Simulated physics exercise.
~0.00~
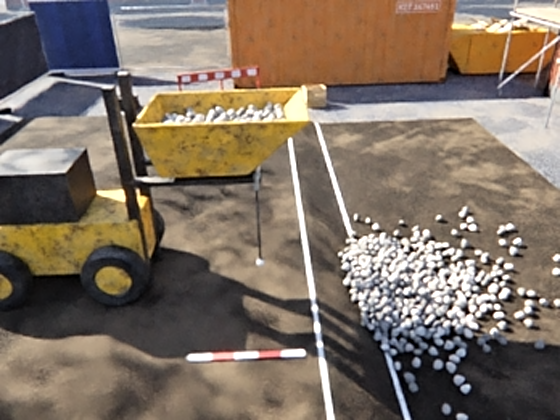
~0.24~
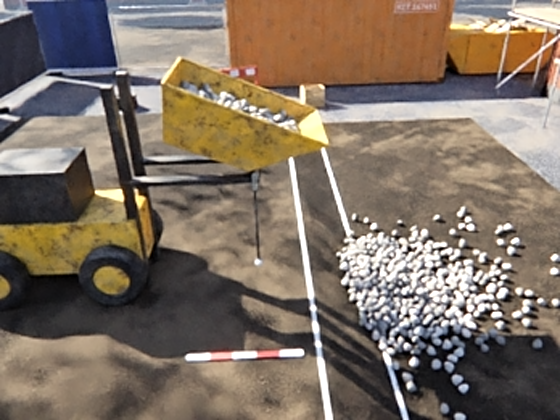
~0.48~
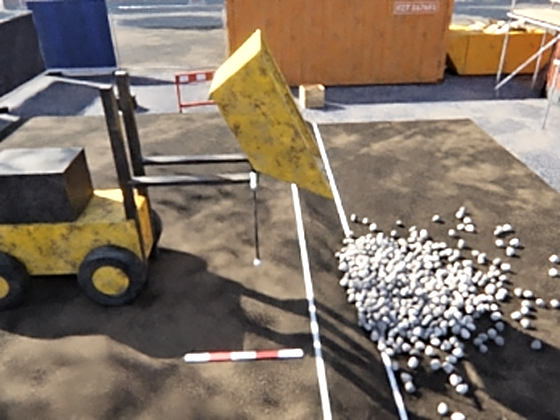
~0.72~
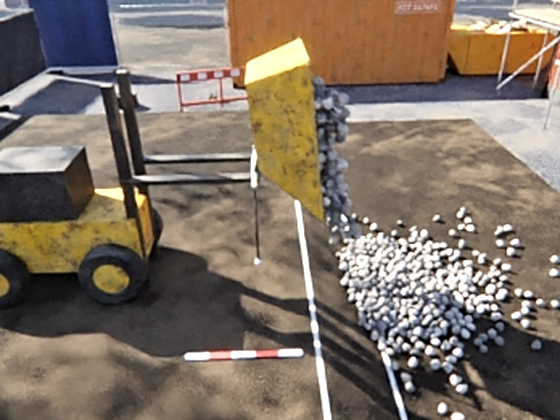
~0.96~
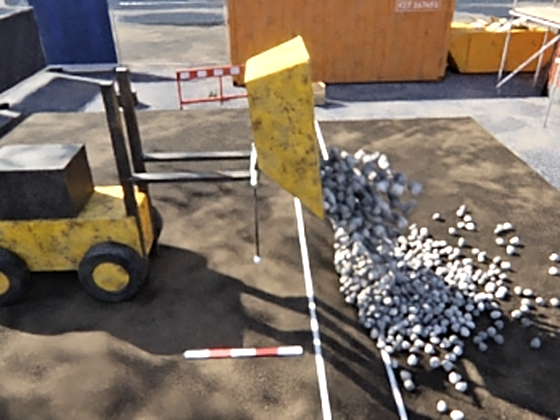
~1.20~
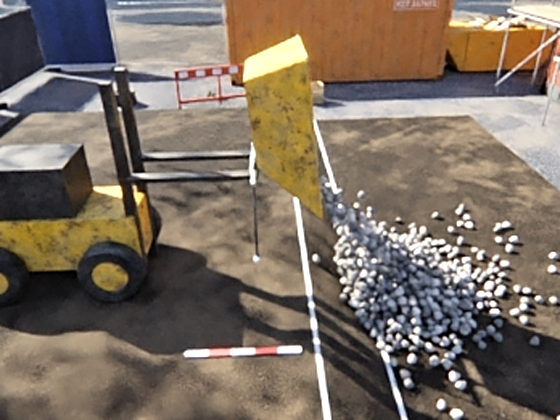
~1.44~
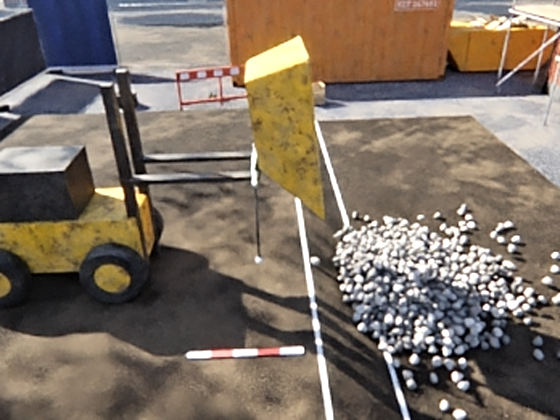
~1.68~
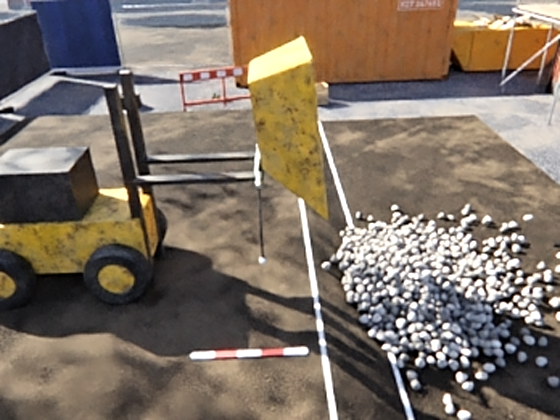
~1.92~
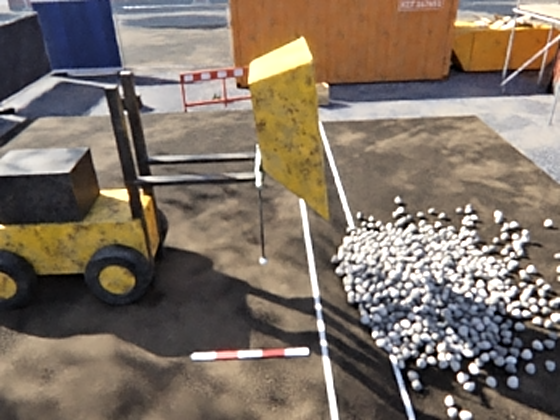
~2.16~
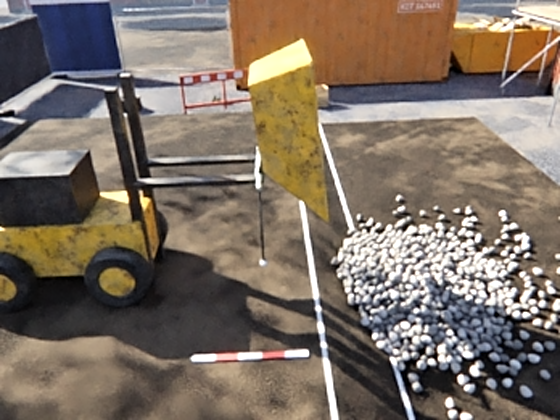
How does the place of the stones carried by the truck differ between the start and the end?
At the start the carried stones lie inside the raised yellow skip. At the end they are on the ground to the right, lower down, mixed into the larger heap around the white lines.
We see a yellow fork truck at left holding a skip of pale rounded stones, which tips steeply to the right until the stones pour out onto an earlier heap beyond the white lines, leaving a larger, wider pile while the skip stays tipped.
